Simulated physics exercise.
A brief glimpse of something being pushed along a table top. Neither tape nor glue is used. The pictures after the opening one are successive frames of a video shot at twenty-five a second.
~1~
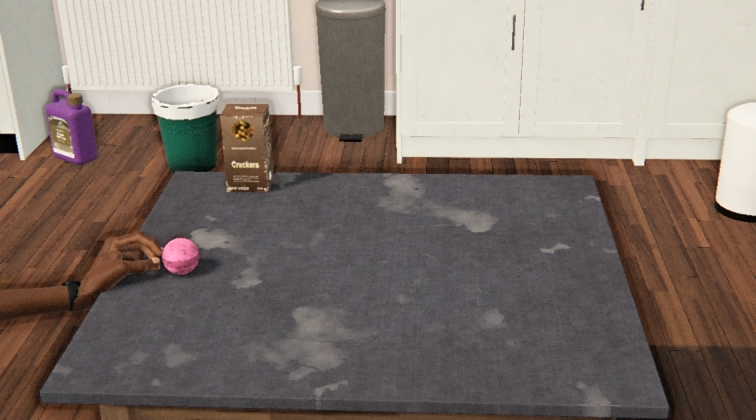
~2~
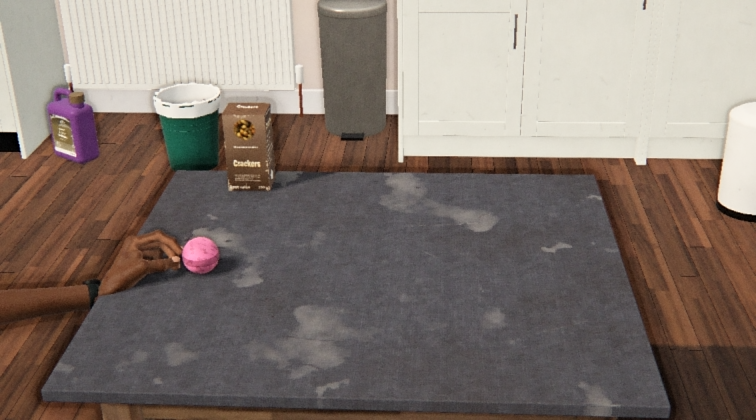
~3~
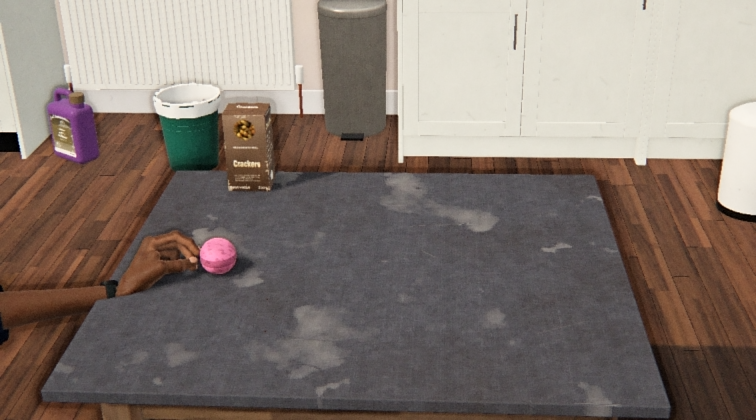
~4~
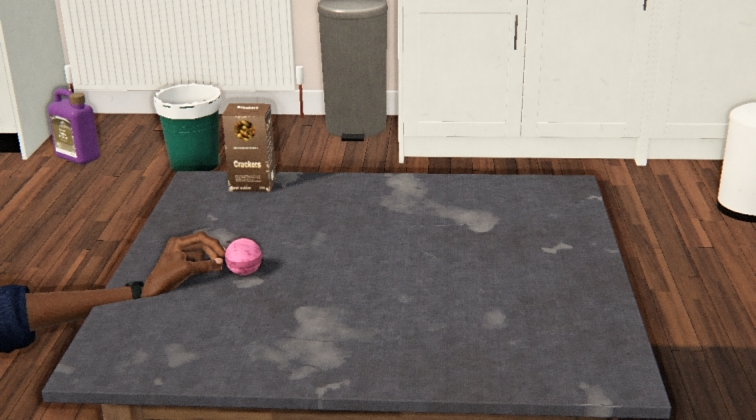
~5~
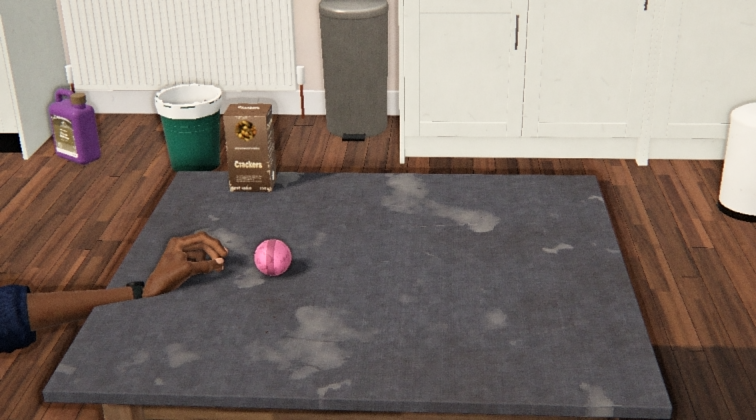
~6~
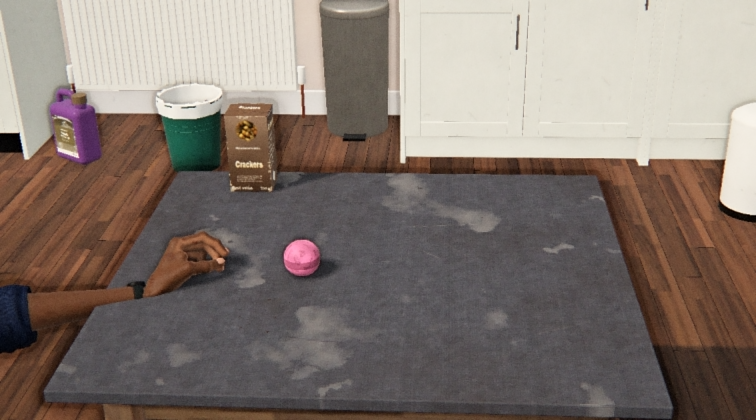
In the video, a hand pushes a pink ball rightward across a dark gray table top near a box of crackers, then stays still as the ball rolls away from its fingers, continuing a short distance to the right.
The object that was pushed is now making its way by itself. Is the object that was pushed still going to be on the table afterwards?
No. It leaves the table.
Then, 0.20 s after the last picture, pink ball rolled well along near (440, 260).
Then, 0.40 s after the last picture, pink ball rolled well along near (573, 263).
Then, 0.70 s after the last picture, pink ball now off the table.
Then, 0.90 s after the last picture, things are still on the move.
By the end, off the table, pink ball.
